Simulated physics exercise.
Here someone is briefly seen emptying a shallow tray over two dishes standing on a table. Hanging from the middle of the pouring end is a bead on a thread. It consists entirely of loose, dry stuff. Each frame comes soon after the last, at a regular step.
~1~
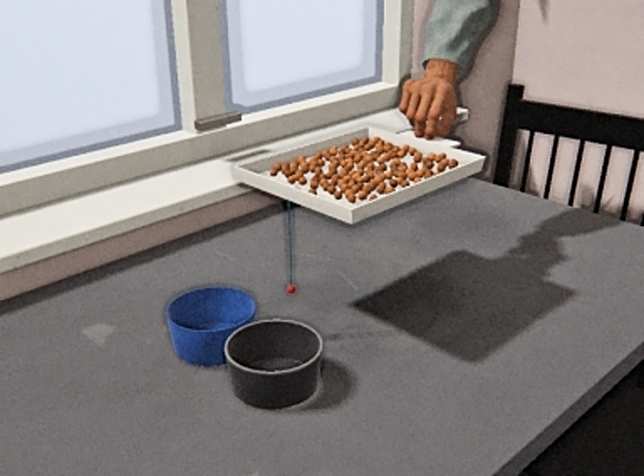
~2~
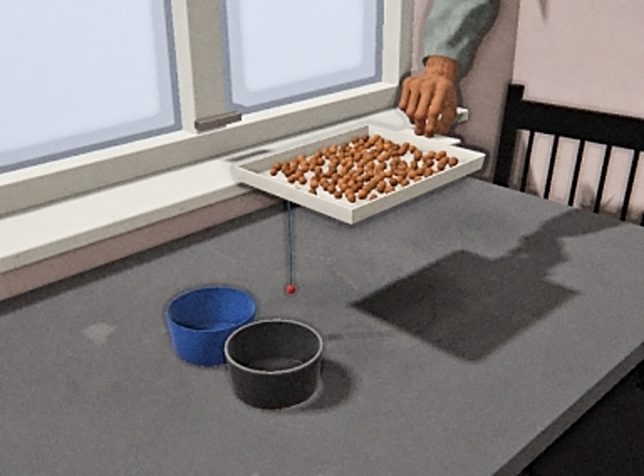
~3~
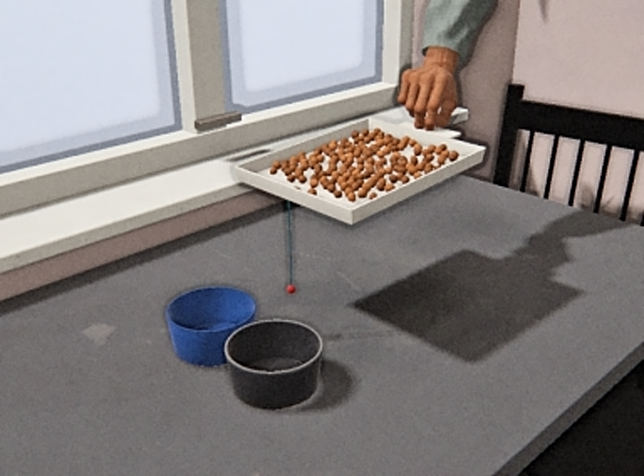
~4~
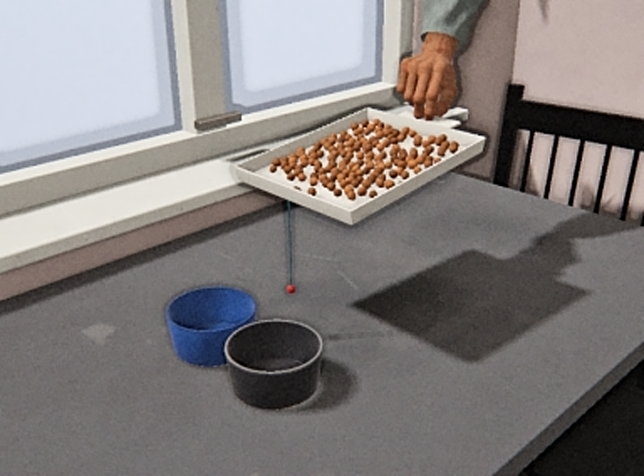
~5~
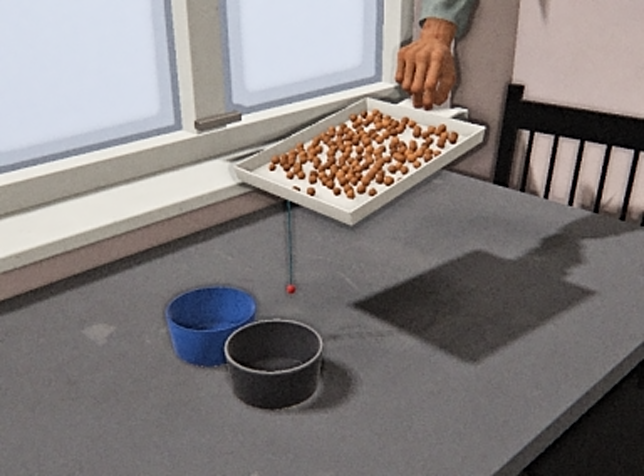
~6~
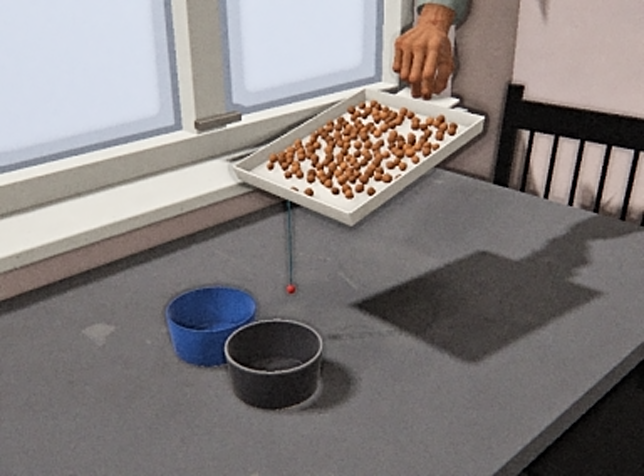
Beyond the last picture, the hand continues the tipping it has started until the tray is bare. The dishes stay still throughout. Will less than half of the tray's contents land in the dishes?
Pretty clear the dishes gather most of what falls.
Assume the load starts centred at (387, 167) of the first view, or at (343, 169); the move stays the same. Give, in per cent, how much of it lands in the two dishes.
Try 1: 70 %; try 2: 80 %.
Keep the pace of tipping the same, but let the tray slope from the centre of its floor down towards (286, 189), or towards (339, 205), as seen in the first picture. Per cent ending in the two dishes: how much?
For the first it's near 50 %, for the second near 20 %.
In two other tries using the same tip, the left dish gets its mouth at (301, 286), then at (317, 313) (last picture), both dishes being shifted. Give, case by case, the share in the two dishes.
In turn 0 and 20 in a hundred.
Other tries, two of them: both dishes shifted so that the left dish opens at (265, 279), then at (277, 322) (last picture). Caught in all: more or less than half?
Taking the places in turn, it's shy of half and then past half.
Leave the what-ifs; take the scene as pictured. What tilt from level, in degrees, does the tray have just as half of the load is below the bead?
It has tipped about 105 degrees.
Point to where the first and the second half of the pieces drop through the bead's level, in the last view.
Near (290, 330) and later near (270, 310).
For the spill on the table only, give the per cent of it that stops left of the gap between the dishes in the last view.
Reading: Around 0 %.
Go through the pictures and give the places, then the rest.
Corners of the pouring end (238, 166) and (352, 208), level; middle of the load (361, 166), hazelnuts; left dish (176, 340); right dish (237, 381); bead on its thread (291, 289), in the first picture.
Corners of the pouring end (238, 166) and (352, 208), level; middle of the load (361, 165), in the second picture.
Corners of the pouring end (238, 166) and (351, 208), tipped barely, level across its low end; middle of the load (361, 161), in the third picture.
Corners of the pouring end (237, 166) and (350, 209), tipped a little, level across its low end; middle of the load (361, 155), in the fourth picture.
Corners of the pouring end (236, 166) and (350, 210), tipped a little, level across its low end; middle of the load (360, 150), in the fifth picture.
Corners of the pouring end (235, 166) and (349, 211), tipped a little, level across its low end; middle of the load (358, 145); left dish (176, 340); right dish (237, 381), in the sixth picture.
Just after the last frame, tray tipped steeply; almost all on the tray; just a few in the air.
A moment on, tray tipped right over; roughly two thirds on the tray; about a tenth in the right dish; just a few in the left dish; just a few outside both; roughly a quarter in the air.
Further on, tray tipped past a quarter turn; roughly half in the right dish; roughly a quarter in the left dish; roughly a quarter outside both.
When it is over, tray tipped past a quarter turn; roughly half in the right dish; roughly a quarter in the left dish; roughly a quarter outside both.
